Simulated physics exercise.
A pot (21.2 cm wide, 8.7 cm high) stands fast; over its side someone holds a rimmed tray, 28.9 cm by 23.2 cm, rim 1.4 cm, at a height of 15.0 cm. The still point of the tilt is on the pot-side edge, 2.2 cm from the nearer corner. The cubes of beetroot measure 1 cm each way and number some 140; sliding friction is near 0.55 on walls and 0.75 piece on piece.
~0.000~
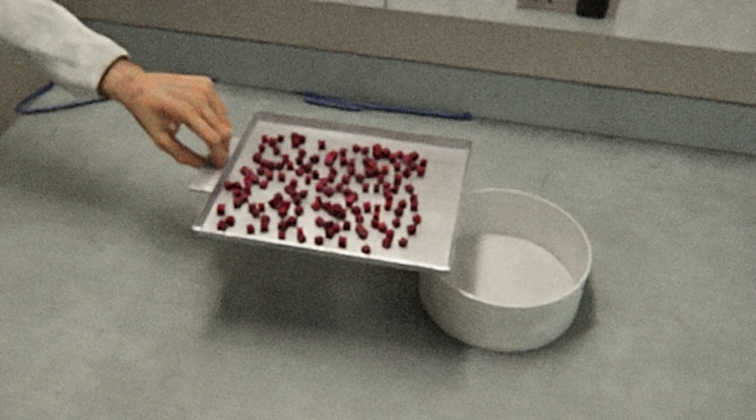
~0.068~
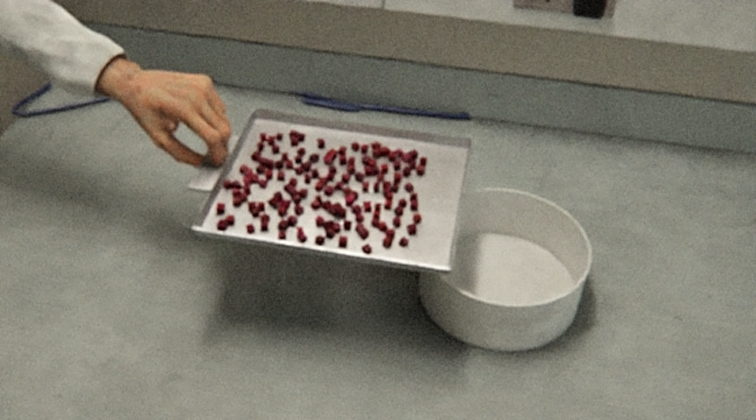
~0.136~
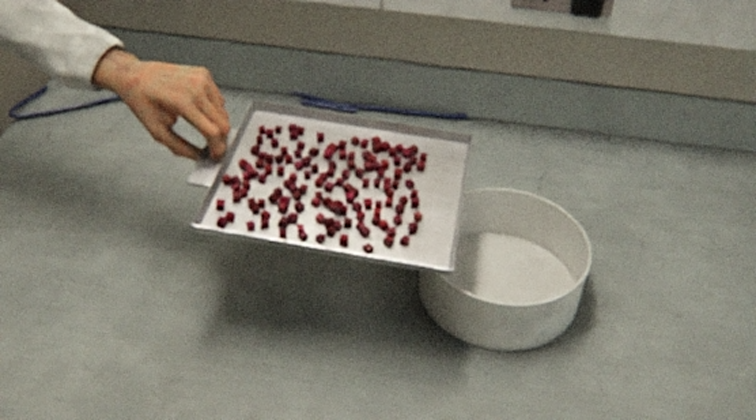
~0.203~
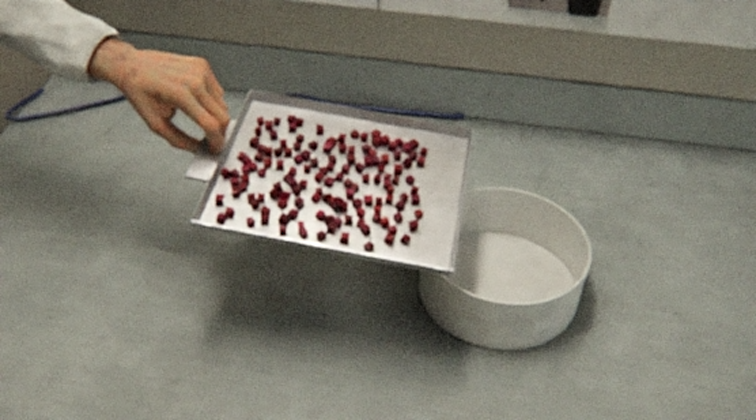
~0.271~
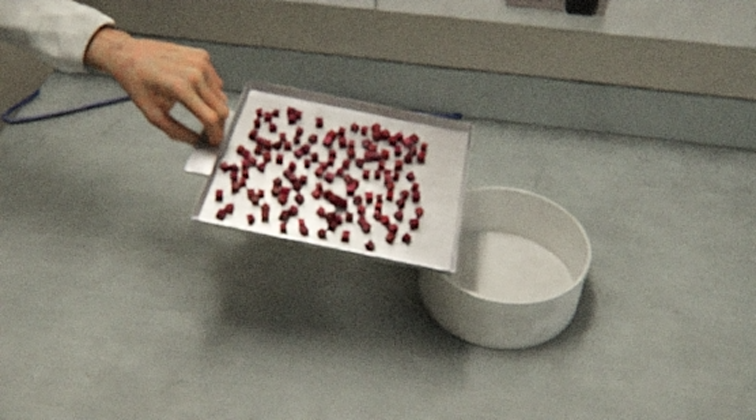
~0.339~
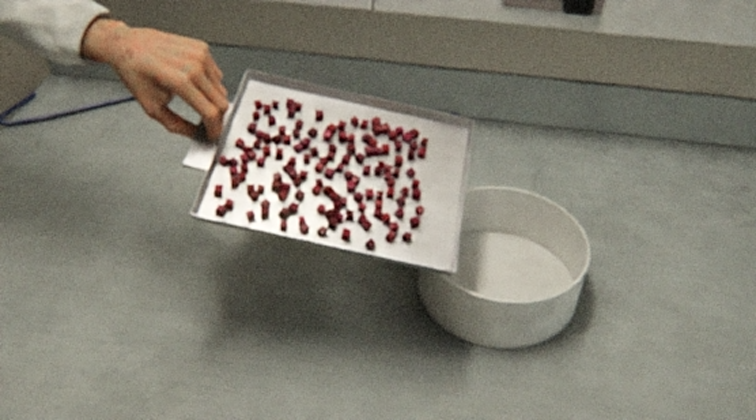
On a grey worktop, a hand tilting a metal tray of small dark red cubes gradually toward a round white pot.
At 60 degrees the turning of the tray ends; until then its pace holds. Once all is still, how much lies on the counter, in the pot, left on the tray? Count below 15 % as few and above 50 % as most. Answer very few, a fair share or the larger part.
On the counter: A fair share; in the pot: Very few; left on the tray: The larger part.
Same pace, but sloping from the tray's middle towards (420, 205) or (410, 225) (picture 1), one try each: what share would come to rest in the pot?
Some 30 and 10 per cent.
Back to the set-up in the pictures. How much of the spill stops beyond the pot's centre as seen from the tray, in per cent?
Some 40 per cent.
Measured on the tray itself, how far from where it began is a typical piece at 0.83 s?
Roughly 2 cm.
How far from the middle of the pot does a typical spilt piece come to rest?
About 24 cm.
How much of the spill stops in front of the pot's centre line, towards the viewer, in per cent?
About 100 per cent.
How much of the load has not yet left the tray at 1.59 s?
Roughly 65 per cent.
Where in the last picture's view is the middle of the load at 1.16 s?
Near (408, 238).
After 0.83 s, tilt 35 degrees; the tray holds 100 %, the pot 0 %.
Then, at 1.16 s, tilt 50 degrees; the tray holds 90 %, the pot 0 %.
After 1.59 s, tilt 60 degrees; the tray holds 65 %, the pot 0 %.
In the end, at 2.6 s, counter 40 %, pot 0 %, tray 60 %.
